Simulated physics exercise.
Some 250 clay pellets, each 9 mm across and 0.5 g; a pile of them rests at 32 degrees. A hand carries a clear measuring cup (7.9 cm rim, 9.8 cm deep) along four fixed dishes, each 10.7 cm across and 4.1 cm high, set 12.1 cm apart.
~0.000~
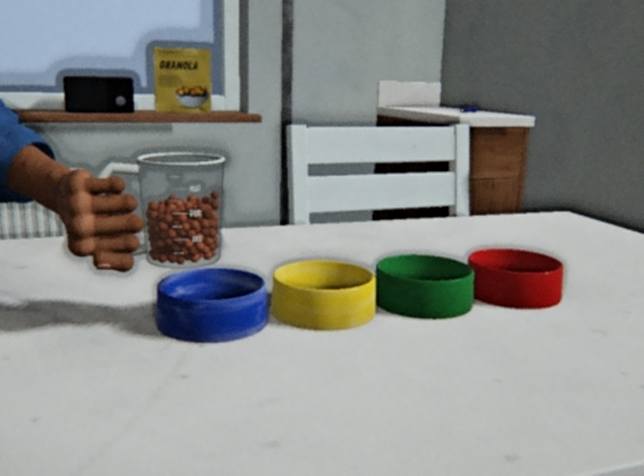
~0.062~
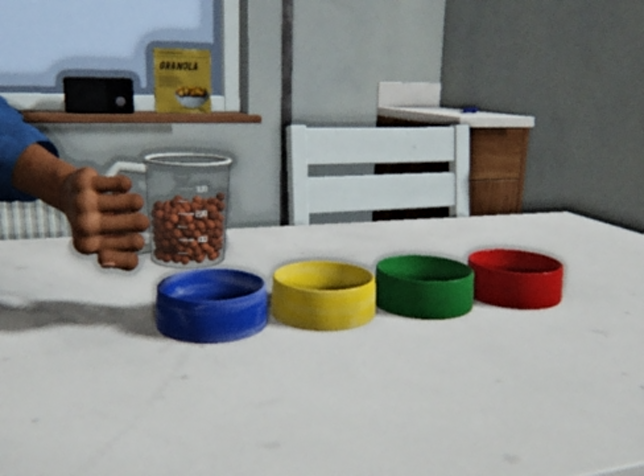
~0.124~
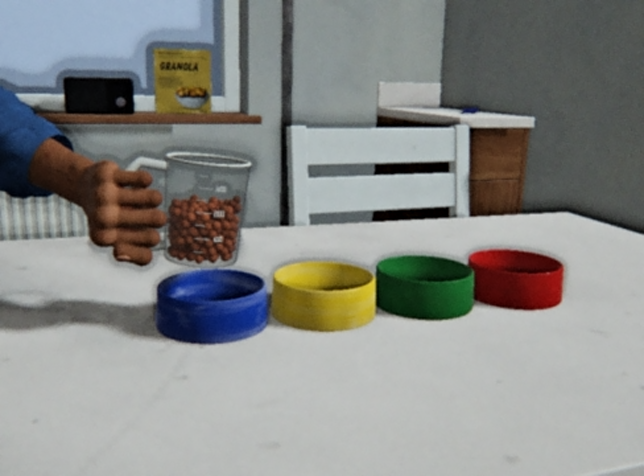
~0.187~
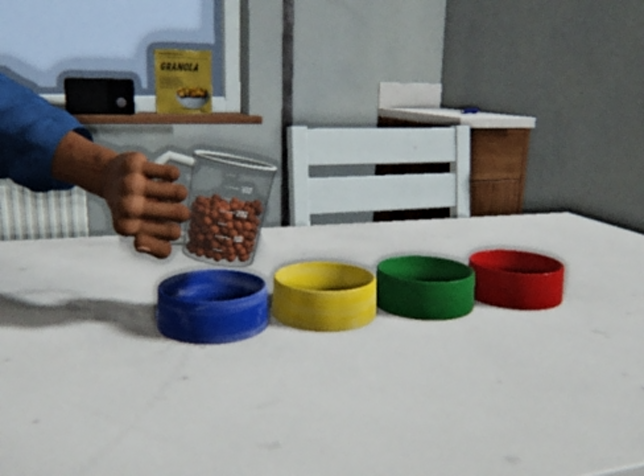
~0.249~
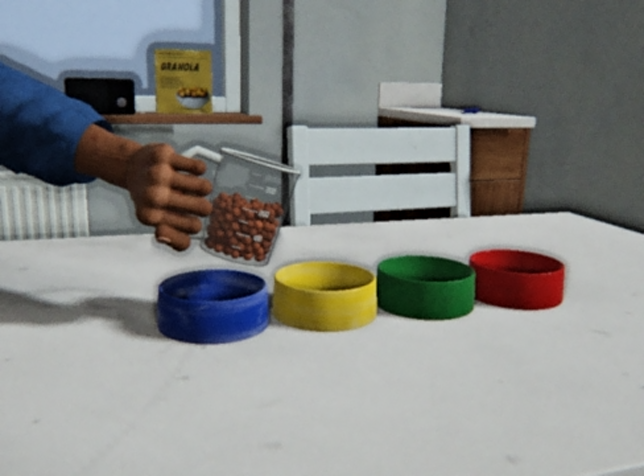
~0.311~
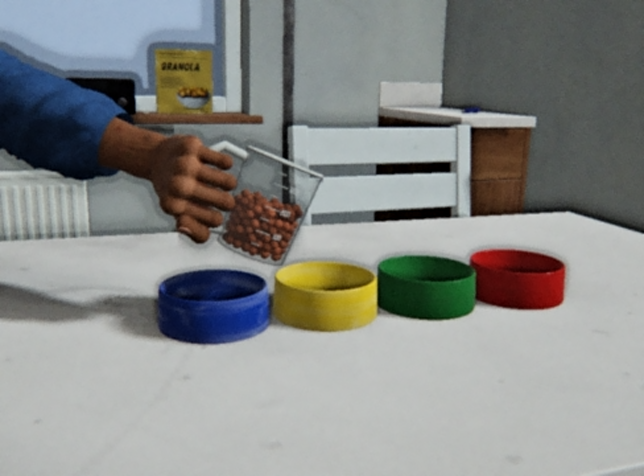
A hand holding a clear measuring cup of reddish-brown pellets starts upright behind a blue dish, at the left of a row with yellow, green and red dishes on a white table. The cup moves right, slowly at first, then leans steadily rightward as it passes behind the gap beside the yellow dish, the pellets still inside.
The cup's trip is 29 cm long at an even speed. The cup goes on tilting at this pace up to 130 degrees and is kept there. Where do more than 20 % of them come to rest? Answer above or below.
Red: Above, blue: Below, green: Below, yellow: Below, counter: Above.
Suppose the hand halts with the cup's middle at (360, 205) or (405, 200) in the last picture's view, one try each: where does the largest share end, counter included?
The winner: Green, then green.
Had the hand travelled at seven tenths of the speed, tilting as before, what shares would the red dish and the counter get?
In that case red 70; counter 30.
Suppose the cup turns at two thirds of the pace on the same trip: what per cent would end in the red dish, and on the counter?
Then: Red 60, counter 30.
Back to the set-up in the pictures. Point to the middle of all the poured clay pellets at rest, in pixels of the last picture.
Around (494, 288).
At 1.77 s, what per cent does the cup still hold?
About 0 per cent.
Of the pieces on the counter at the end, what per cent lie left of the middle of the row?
Roughly 0 per cent.
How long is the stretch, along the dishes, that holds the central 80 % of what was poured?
Some 10 cm.
After 0.90 s, tilt 73 degrees; cup holds 100 %.
After 1.29 s, tilt 107 degrees; cup holds 90 %, red 10 %.
After 1.77 s, tilt 130 degrees; cup holds 0 %, red 55 %, green 5 %.
At rest (2.4 s), red 55 %, blue 0 %, green 5 %, yellow 0 %, counter 40 %.
